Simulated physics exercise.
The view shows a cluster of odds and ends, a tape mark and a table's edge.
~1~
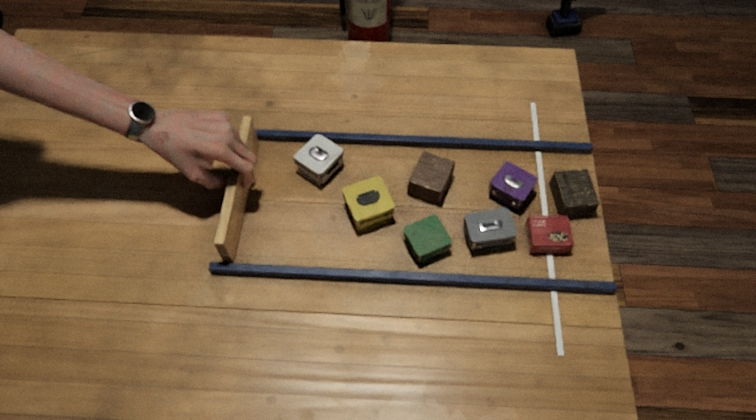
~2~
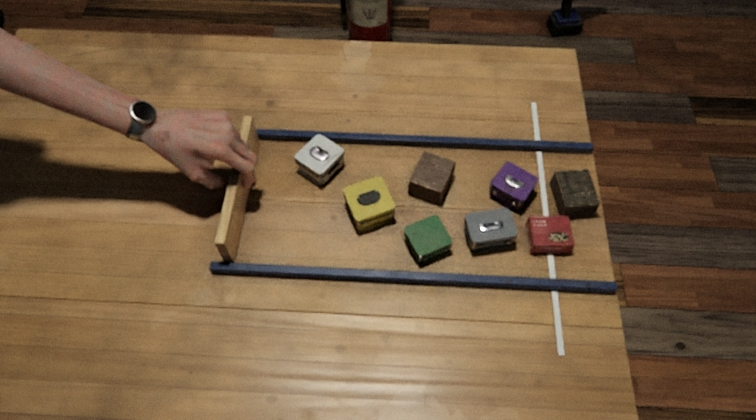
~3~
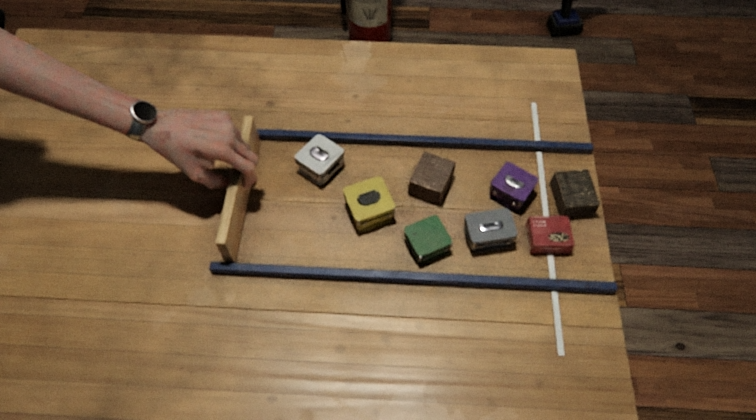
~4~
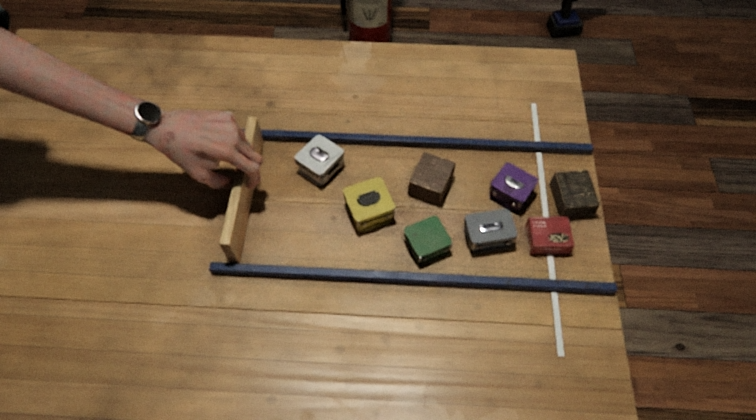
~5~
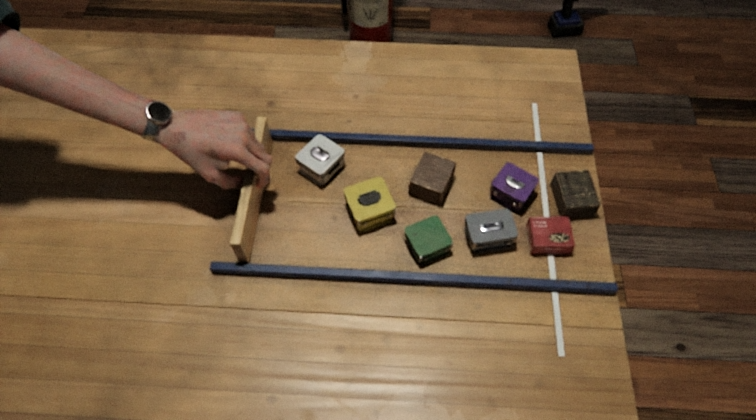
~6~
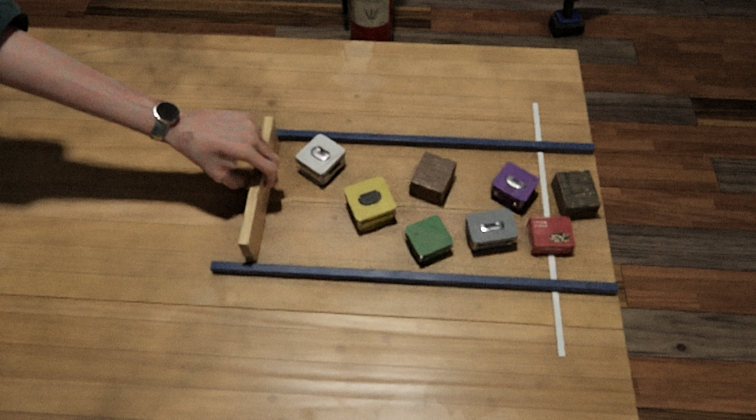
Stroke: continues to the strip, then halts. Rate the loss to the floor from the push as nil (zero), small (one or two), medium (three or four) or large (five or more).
The loss is medium.
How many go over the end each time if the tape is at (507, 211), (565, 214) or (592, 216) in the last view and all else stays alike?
The counts: 2, 5 and 8.
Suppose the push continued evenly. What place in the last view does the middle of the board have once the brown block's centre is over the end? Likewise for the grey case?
Middle: Roughly (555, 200); roughly (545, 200).
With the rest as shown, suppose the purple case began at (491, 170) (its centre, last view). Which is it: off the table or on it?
Result: It remains there.
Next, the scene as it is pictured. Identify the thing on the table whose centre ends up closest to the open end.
Answer: The brown block.
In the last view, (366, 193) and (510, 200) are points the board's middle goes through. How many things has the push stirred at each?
2 by the first point, 8 by the second.
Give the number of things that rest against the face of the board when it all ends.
It touches 3.
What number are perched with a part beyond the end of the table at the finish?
My count gives 1.
Early on, none off yet; black block at rest near (575, 194); red box at rest near (550, 235); purple case at rest near (514, 188).
A while later, none off yet; black block moving near (587, 196); red box travelled a little near (570, 240); purple case travelled about its own width near (545, 198).
Finally, the number that fall off is three or four; lost, grey case, purple case, red box and black block.
